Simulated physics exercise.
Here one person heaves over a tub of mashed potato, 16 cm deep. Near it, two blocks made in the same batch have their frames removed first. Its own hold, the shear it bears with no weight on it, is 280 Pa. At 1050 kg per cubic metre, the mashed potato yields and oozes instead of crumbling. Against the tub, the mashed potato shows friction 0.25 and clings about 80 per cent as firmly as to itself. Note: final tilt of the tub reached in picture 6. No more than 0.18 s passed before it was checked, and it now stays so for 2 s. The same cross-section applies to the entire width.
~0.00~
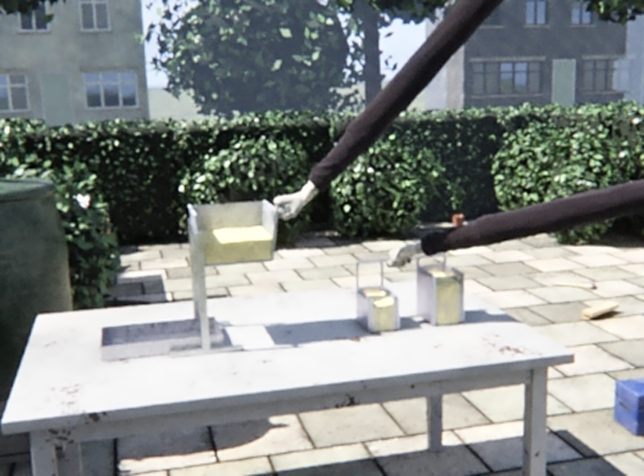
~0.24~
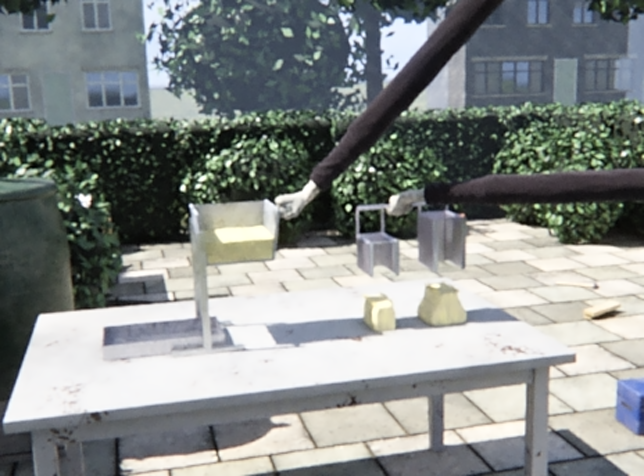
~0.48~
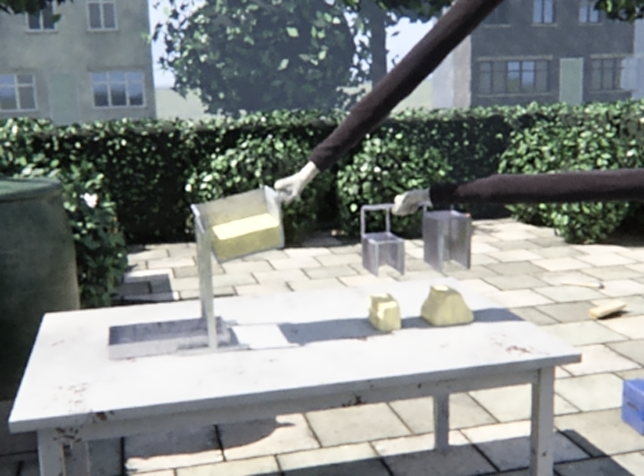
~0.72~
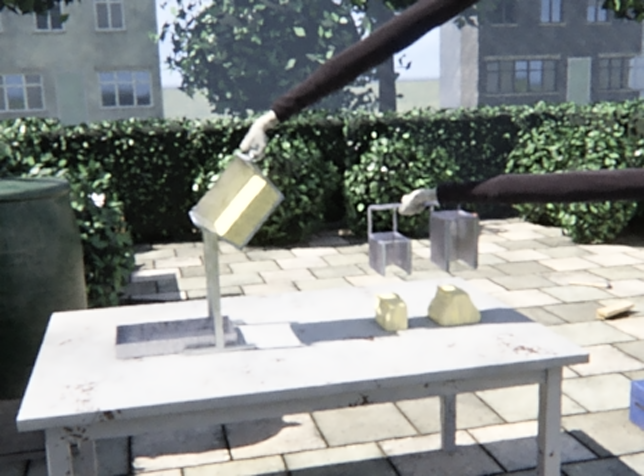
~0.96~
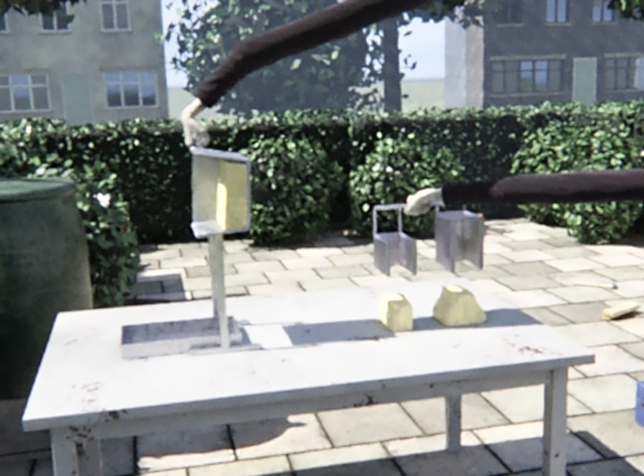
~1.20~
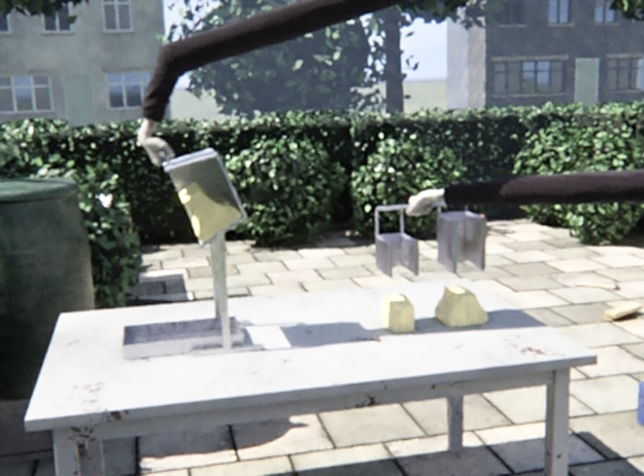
Two clear boxes were lifted by one hand, leaving pale yellow lumps on the white table, the larger one squatter; then another hand tipped a raised tub of yellow mash leftward, past its side.
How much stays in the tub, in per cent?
Roughly 0 per cent stays in the tub.
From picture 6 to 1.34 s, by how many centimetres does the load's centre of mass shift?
Displacement noted: Approx. 12 cm... about that.
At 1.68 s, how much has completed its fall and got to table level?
About 100 per cent.
After 1.34 s, the tub is at 112 degrees and holds 35 %.
After 1.51 s, the tub is at 112 degrees and holds 0 %.
After 1.68 s, the tub is at 112 degrees and holds 0 %.
After 1.85 s, the tub is at 112 degrees and holds 0 %.
After 3.20 s, at the end, the tub is at 112 degrees and holds 0 %.
